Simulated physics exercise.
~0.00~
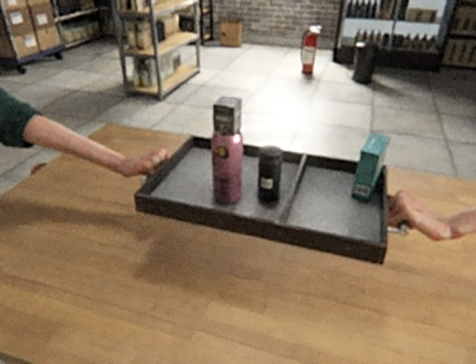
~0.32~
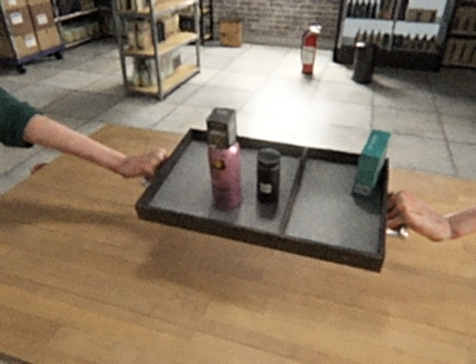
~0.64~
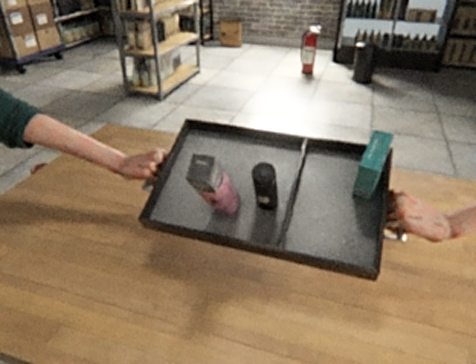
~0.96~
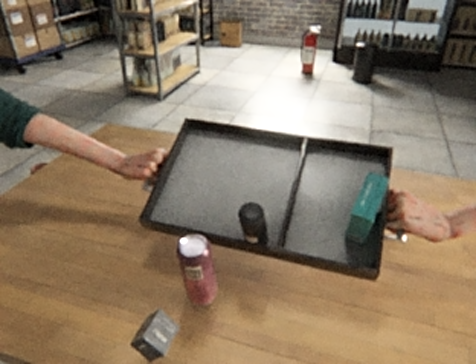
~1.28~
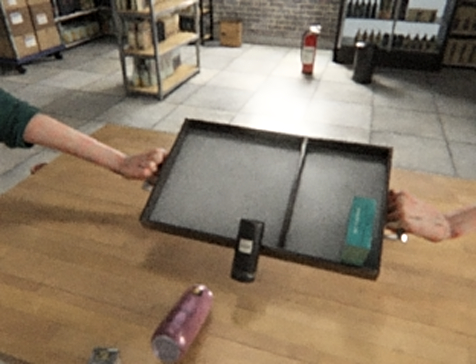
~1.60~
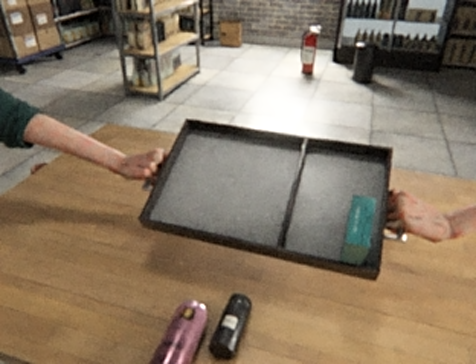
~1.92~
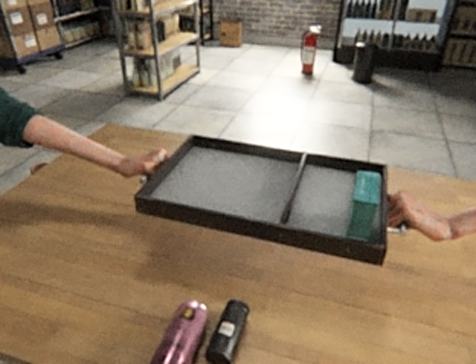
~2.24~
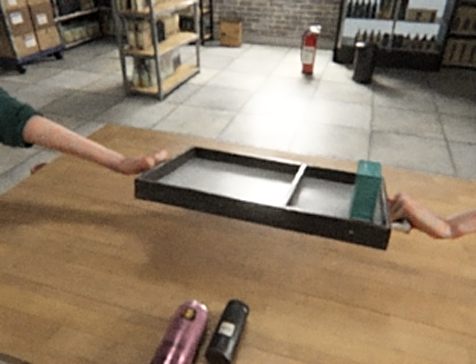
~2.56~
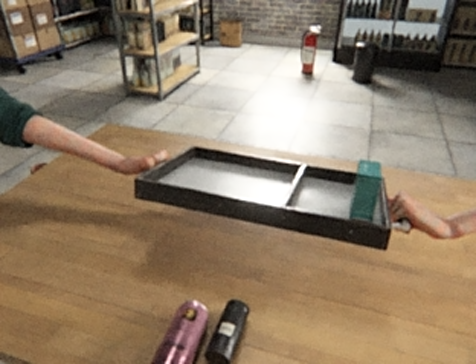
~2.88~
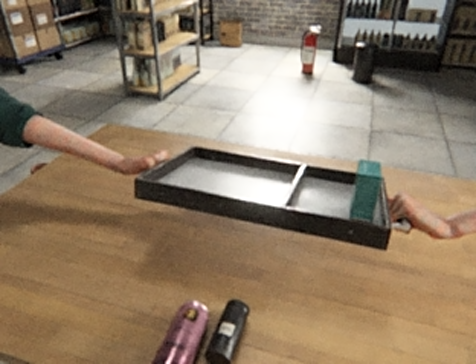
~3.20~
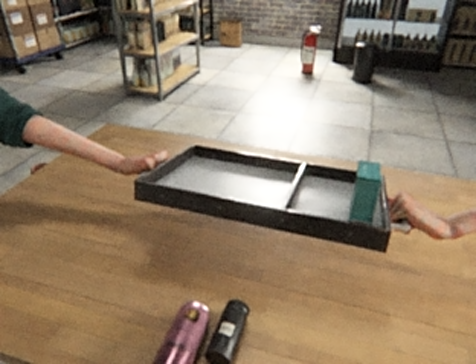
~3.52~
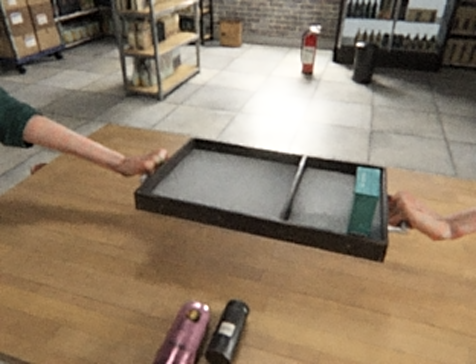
Two hands hold a black divided tray above a wooden table, seen from the front and slightly above, in a storeroom with shelves and a red extinguisher behind. A pink can with a grey carton on top and a black shaker stand left of the divider, and a turquoise packet stands at the right. The tray tips toward the viewer, and the carton and can tumble off, followed by the shaker. The packet slides to the near edge but stays aboard. The tray tilts back the other way, holds, then levels, leaving the can and shaker lying on the table.
